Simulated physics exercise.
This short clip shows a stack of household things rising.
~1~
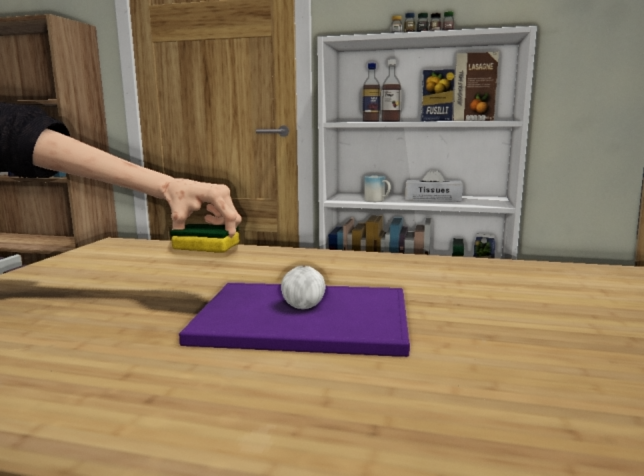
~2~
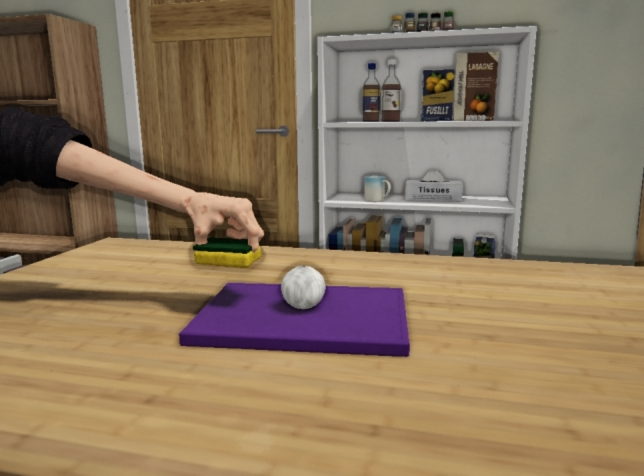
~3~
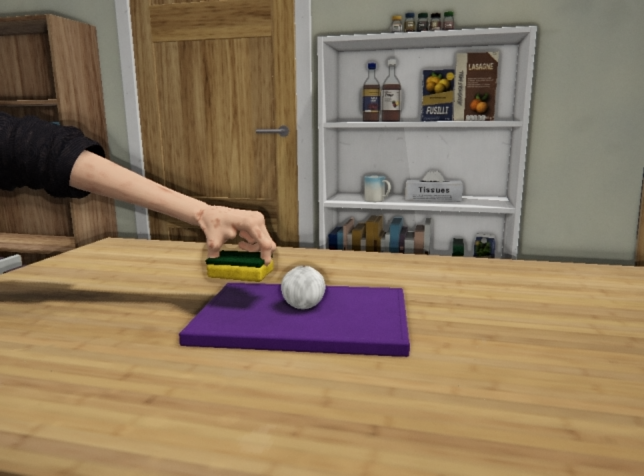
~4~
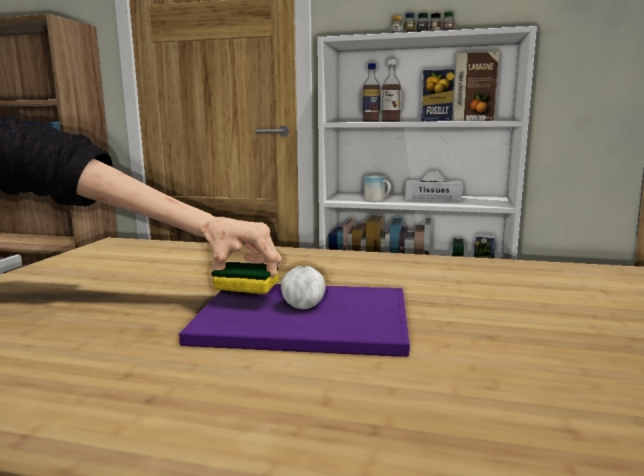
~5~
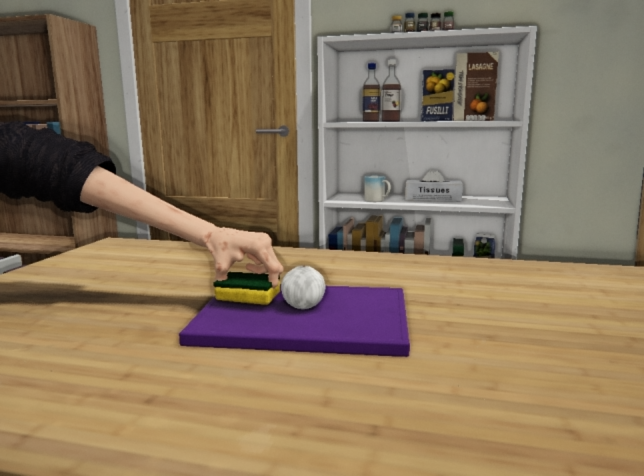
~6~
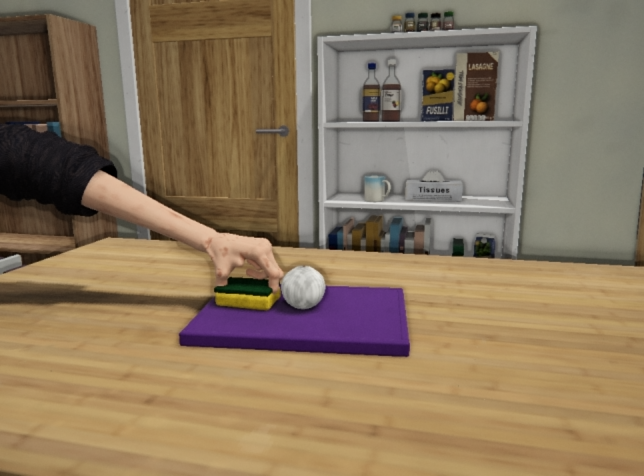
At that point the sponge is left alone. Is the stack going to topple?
No, it stays up.
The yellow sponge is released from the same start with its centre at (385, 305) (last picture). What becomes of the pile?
Afterwards the pile remains stable.
Then, 0.20 s on from there, no change.
Then, 0.50 s on from there, yellow sponge resting near (248, 294).
In the end, all 3 unmoved. At the end, from the last picture's camera, yellow sponge near (248, 294). The pile stays up.
